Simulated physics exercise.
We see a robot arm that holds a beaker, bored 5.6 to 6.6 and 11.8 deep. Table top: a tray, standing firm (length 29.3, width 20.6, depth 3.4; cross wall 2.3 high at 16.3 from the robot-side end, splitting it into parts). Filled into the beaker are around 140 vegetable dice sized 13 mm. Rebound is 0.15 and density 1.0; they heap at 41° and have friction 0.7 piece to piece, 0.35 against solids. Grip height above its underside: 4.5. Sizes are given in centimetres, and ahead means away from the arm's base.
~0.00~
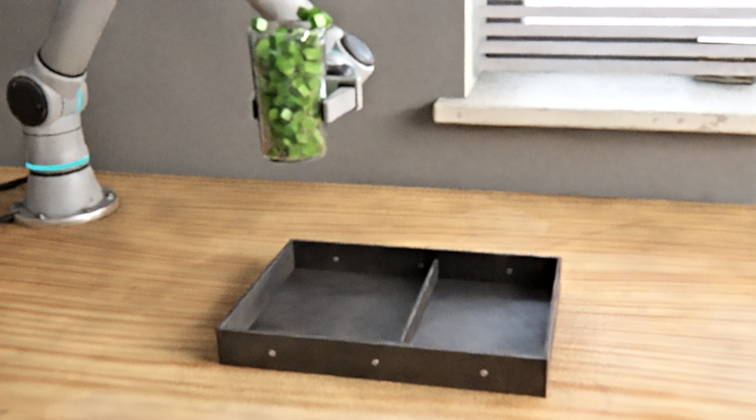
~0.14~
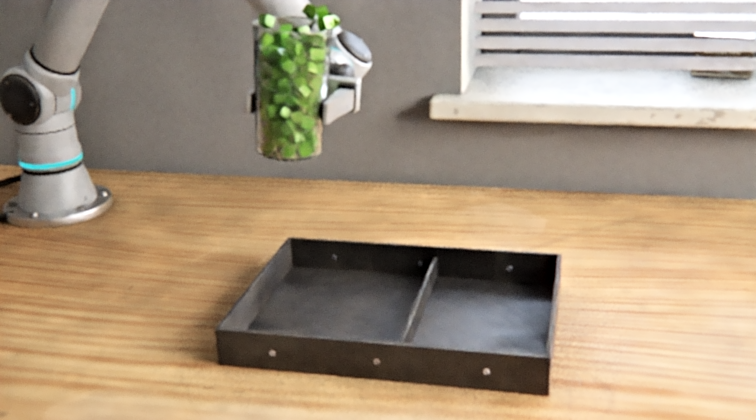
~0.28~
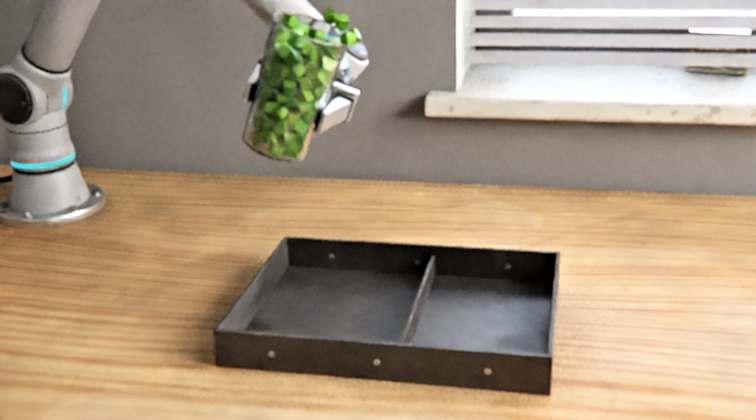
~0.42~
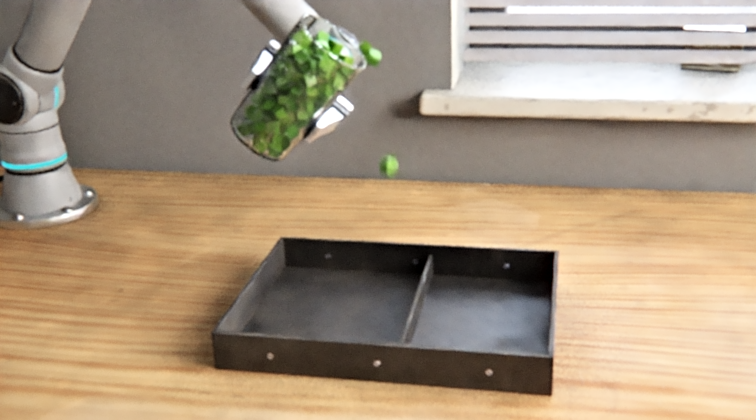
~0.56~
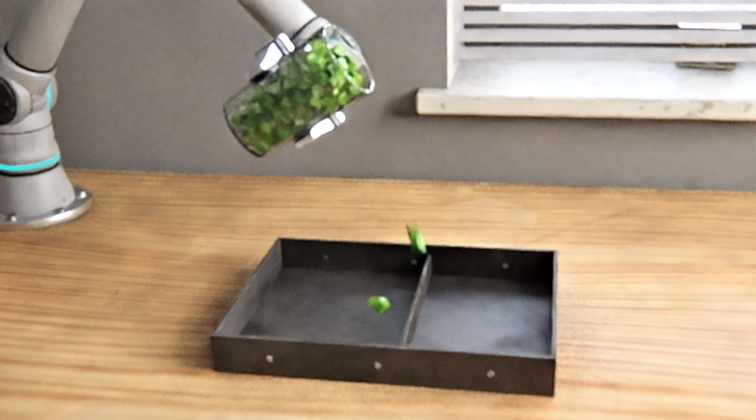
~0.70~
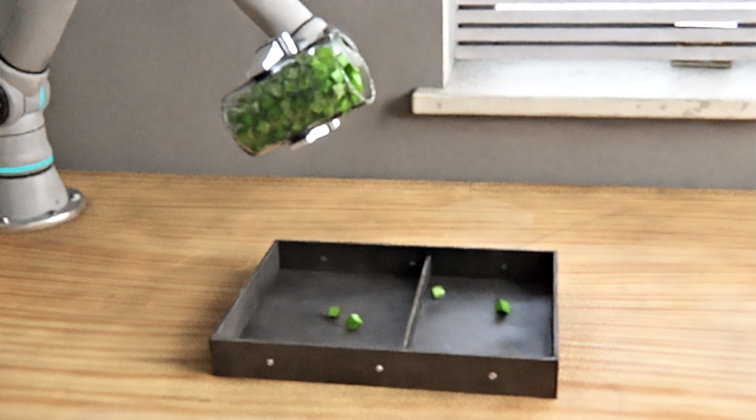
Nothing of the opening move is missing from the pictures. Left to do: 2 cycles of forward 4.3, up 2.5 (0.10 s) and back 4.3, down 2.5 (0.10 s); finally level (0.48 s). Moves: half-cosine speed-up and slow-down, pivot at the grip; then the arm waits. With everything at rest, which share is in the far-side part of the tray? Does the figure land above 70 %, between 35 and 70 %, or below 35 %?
The figure lands between 35 and 70 %.
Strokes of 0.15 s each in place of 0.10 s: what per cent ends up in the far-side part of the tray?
About 15 per cent, then.
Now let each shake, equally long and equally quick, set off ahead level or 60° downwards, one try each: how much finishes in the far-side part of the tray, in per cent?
First try about 25 %, second try about 5 %.
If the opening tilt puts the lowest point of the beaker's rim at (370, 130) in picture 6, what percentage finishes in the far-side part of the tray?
My estimate is some 85 per cent.
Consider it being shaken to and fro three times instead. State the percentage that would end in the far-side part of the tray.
Roughly 55 percent.
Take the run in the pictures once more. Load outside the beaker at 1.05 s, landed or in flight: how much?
Near 55 in a hundred parts have gone so far.
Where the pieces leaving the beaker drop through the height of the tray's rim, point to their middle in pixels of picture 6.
Roughly at (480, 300).
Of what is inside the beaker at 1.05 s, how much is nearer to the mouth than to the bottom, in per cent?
Near 75 %.
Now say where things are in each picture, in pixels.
In the first picture, beaker middle at (291, 93), level; upper third of the load around (290, 55), from x 260 to 325, top at y 15; 136 in the beaker.
In the second picture, beaker middle at (291, 91), tilted 6° forward; upper third of the load around (291, 53), from x 265 to 330, top at y 10.
In the third picture, beaker middle at (292, 90), tilted 21° forward; upper third of the load around (300, 53), from x 260 to 355, top at y 15; 135 in the beaker, 1 in flight or on a rim.
In the fourth picture, beaker middle at (294, 92), tilted 41° forward; upper third of the load around (309, 64), from x 250 to 390, top at y 40; 132 in the beaker, 4 in flight or on a rim.
In the fifth picture, beaker middle at (295, 95), tilted 56° forward; upper third of the load around (315, 71), from x 240 to 420, top at y 50; 132 in the beaker, 4 in the robot-side part.
In the sixth picture, beaker middle at (295, 98), tilted 62° forward; upper third of the load around (316, 77), from x 235 to 500, top at y 55; 132 in the beaker, 2 in the robot-side part, 2 in the far-side part.
After 1.05 s, tilted 62° forward, highest piece 26 above the table; 62 in the beaker, 58 in the far-side part, 5 in the robot-side part, 1 on the table or floor, 10 in flight or on a rim.
After 1.40 s, tilted 18° forward, highest piece 26 above the table; 70 in the far-side part, 54 in the beaker, 7 in the robot-side part, 5 on the table or floor.
After 1.78 s, level, highest piece 26 above the table; 70 in the far-side part, 54 in the beaker, 7 in the robot-side part, 5 on the table or floor.
After 2.83 s, level, highest piece 26 above the table; 70 in the far-side part, 54 in the beaker, 7 in the robot-side part, 5 on the table or floor.
At rest, 70 in the far-side part, 54 in the beaker, 7 in the robot-side part, 5 on the table or floor. That is 51 % in the far-side part of the tray.
